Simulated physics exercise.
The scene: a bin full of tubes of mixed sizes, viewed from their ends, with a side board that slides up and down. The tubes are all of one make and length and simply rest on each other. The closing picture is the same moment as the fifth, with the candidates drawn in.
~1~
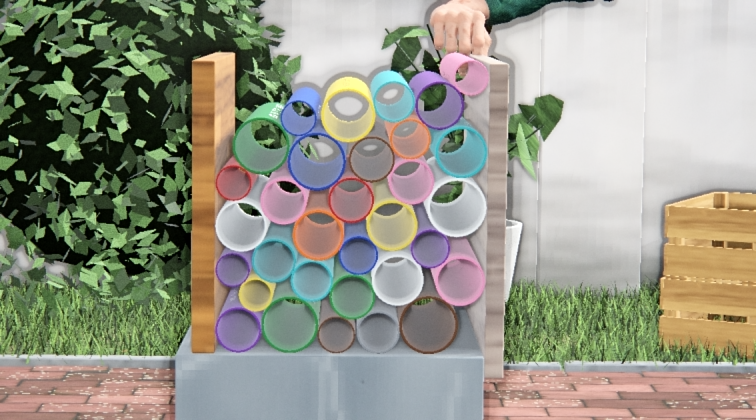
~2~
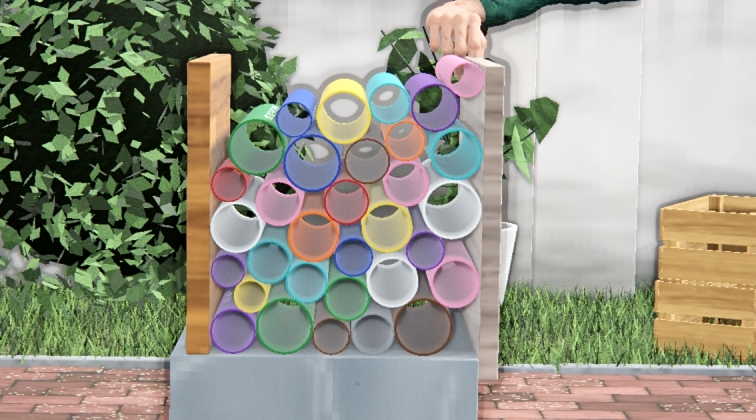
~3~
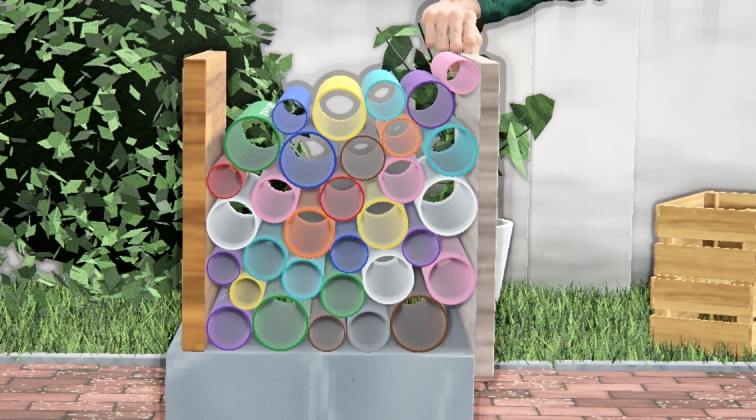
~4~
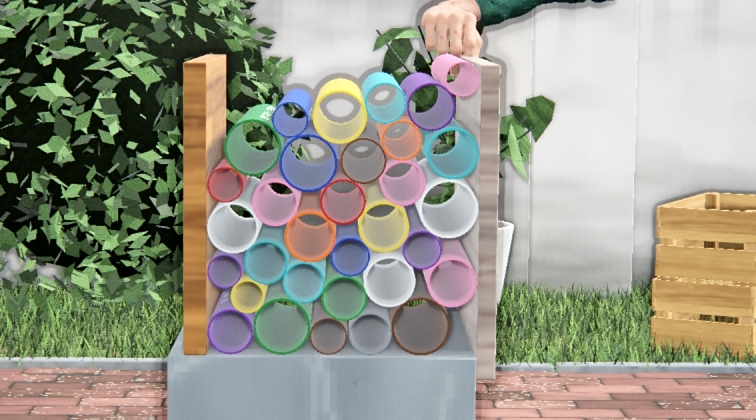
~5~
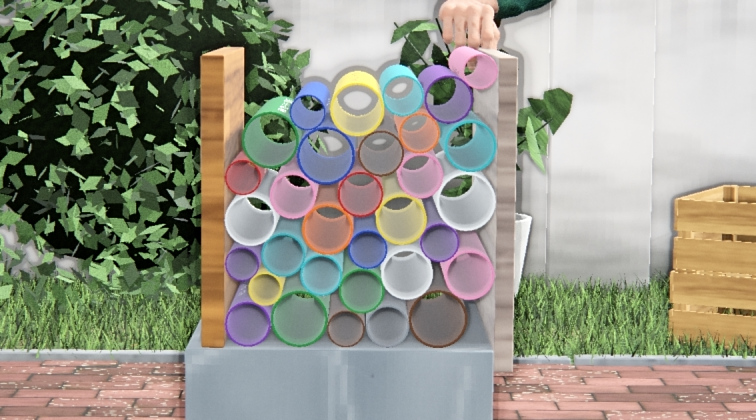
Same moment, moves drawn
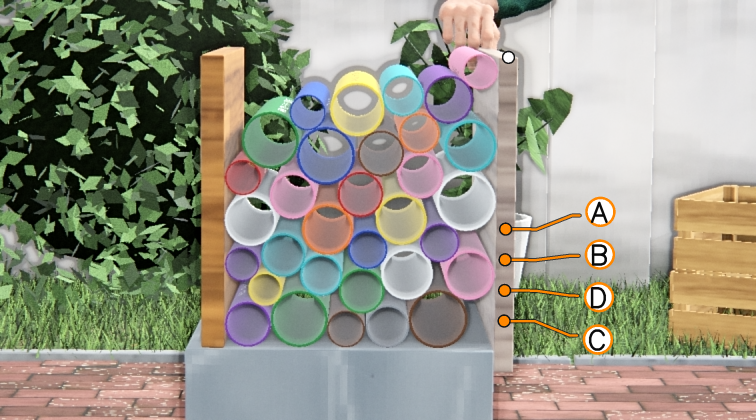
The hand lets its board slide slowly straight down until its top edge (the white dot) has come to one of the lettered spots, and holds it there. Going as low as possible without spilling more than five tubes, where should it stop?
At most to A.
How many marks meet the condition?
The number is one.
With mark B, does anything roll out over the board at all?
At B: Yes.
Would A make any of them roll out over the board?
Yes, at A.
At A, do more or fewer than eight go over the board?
At A, fewer than eight.
On the copy, A at (506, 229); B at (505, 260); C at (504, 321); D at (505, 290); the white dot at (509, 57).
On A. First, top of the board (496, 139).
Then, top of the board (495, 227).
Finally, top of the board (495, 228), five out over the board.
By contrast, B more than five out over the board; C more than five out over the board; D more than five out over the board.
